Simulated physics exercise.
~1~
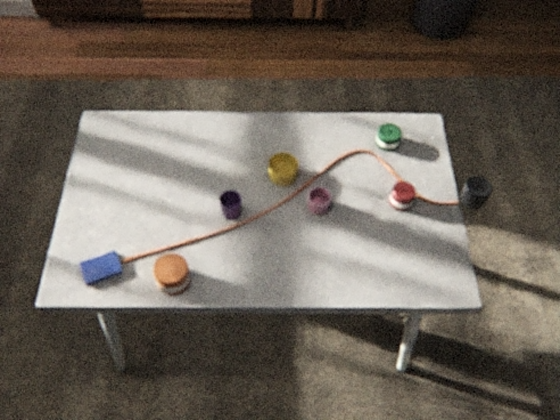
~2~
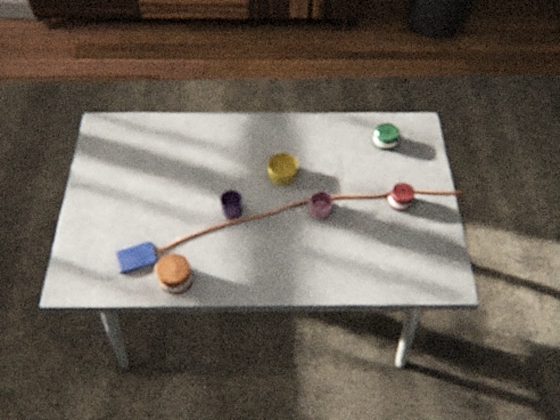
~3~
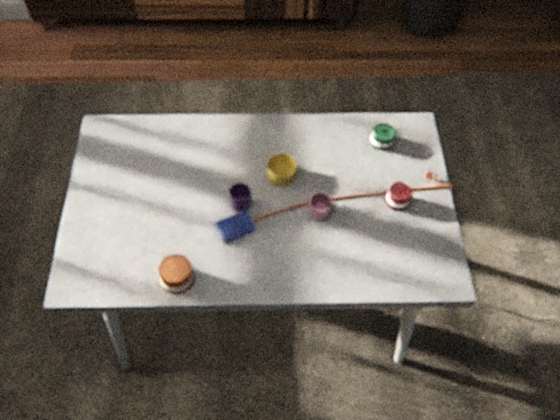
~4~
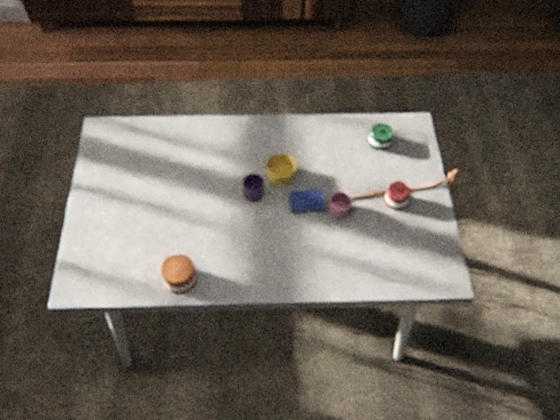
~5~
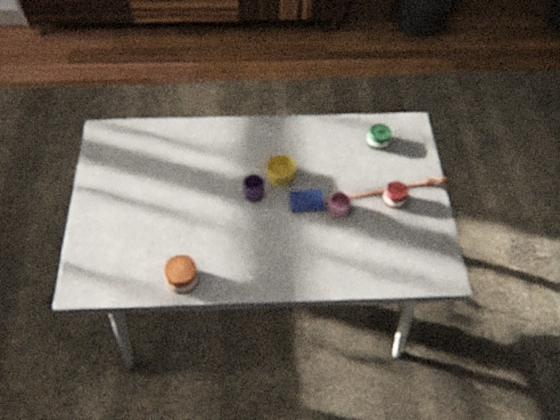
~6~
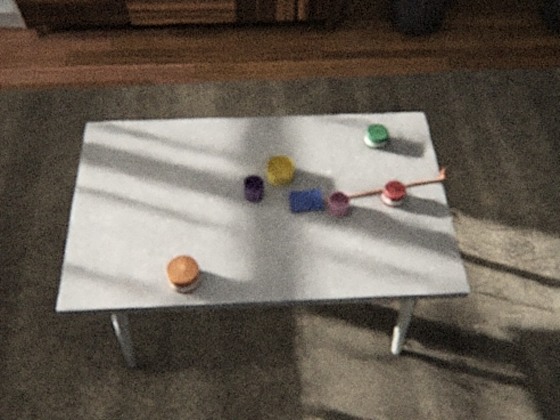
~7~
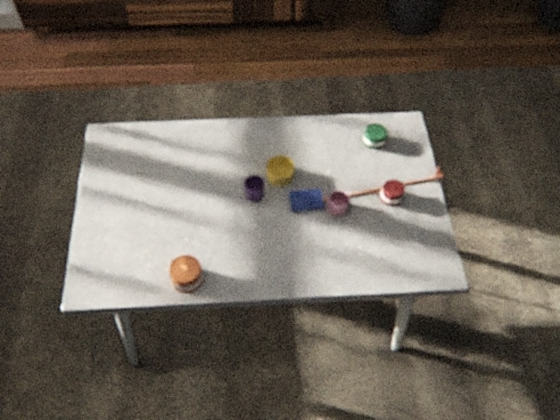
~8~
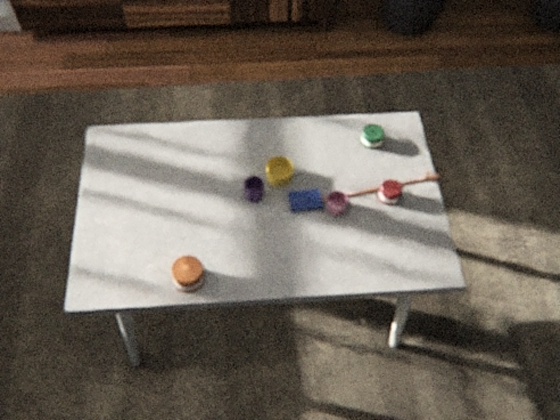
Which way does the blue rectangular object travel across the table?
It slides to the right, coming to a stop next to the pink mug.
We see a white table with small colourful containers and a reddish cable tied to a blue rectangular object. A dark object drops past the right edge, the cable straightens, and the blue object slides along, nudging the purple mug and stopping beside the pink mug.
